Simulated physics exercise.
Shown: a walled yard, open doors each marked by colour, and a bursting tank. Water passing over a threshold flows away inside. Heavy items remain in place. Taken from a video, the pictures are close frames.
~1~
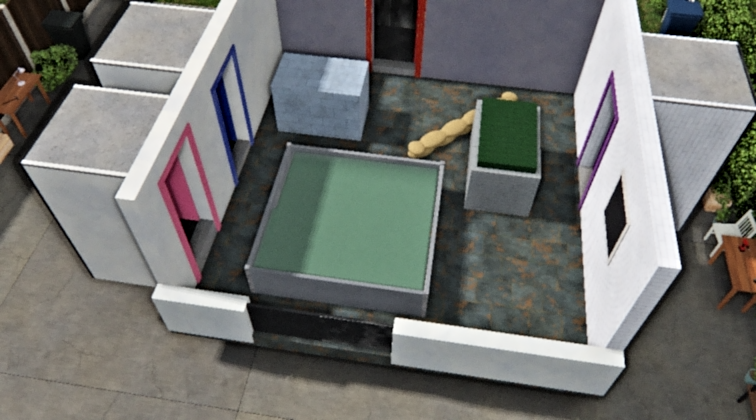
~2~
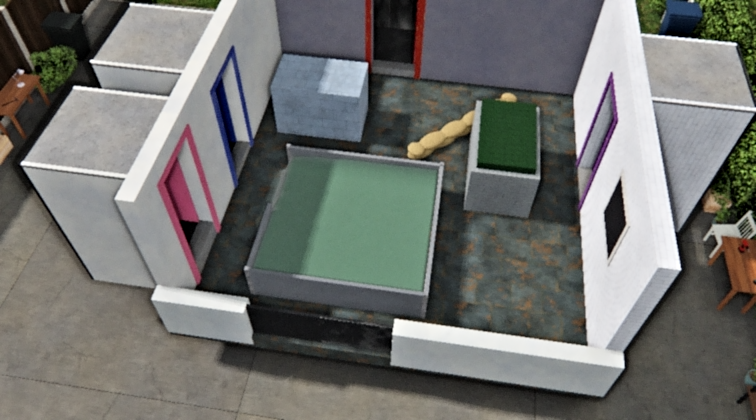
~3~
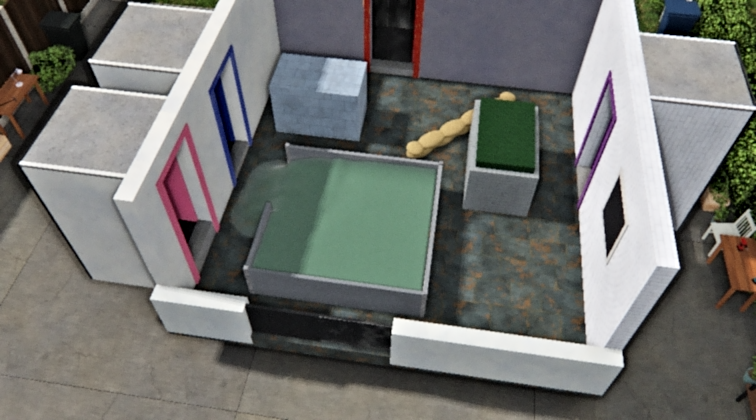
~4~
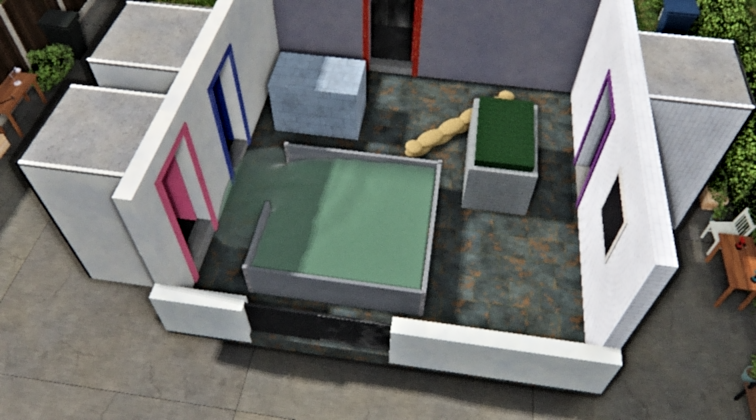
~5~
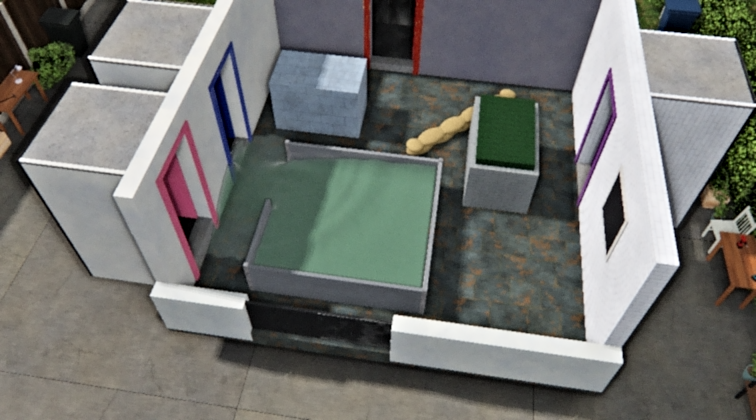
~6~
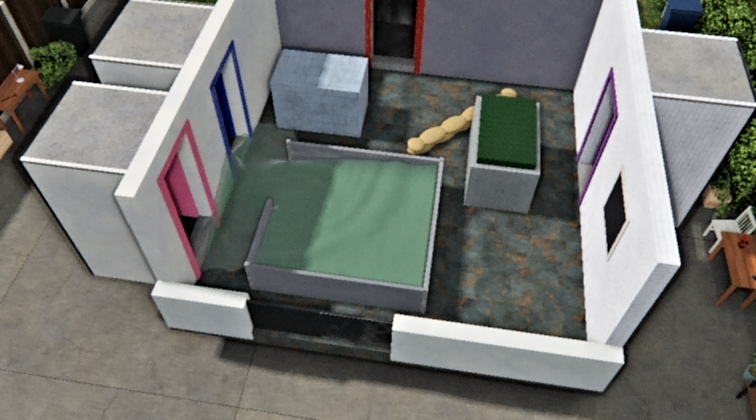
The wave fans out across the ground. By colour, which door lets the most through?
Blue is the one.
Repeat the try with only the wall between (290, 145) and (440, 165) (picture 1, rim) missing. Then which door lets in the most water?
That would be the red-painted one.
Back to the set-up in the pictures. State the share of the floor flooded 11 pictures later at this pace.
Near 25 in a hundred.
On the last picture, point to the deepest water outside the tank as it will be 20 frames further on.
I'd say near (283, 61).
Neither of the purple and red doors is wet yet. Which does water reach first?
Pick: The door marked red.
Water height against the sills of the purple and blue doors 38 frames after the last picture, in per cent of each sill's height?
I reckon it's around 30 and then 150 per cent.
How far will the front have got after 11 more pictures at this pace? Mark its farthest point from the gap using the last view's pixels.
My guess would be about (283, 61).
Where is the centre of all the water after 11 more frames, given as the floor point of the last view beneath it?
It's close to (320, 219).
A moment on, water covers 15 % of the floor; red door not reached, purple door not reached, pink door wet at the sill, nothing in, blue door a lot in.
Next, water covers 25 % of the floor; red door not reached, purple door not reached, pink door wet at the sill, nothing in, blue door a lot in.
Then, water covers 55 % of the floor; red door wet at the sill, nothing in, purple door not reached, pink door wet at the sill, nothing in, blue door a lot in.
Later, water covers 85 % of the floor; red door wet at the sill, nothing in, purple door wet at the sill, nothing in, pink door wet at the sill, nothing in, blue door a lot in.
In the end, water covers 95 % of the floor; red door wet at the sill, nothing in, purple door some in, pink door wet at the sill, nothing in, blue door a lot in; the blue door has let in the most.
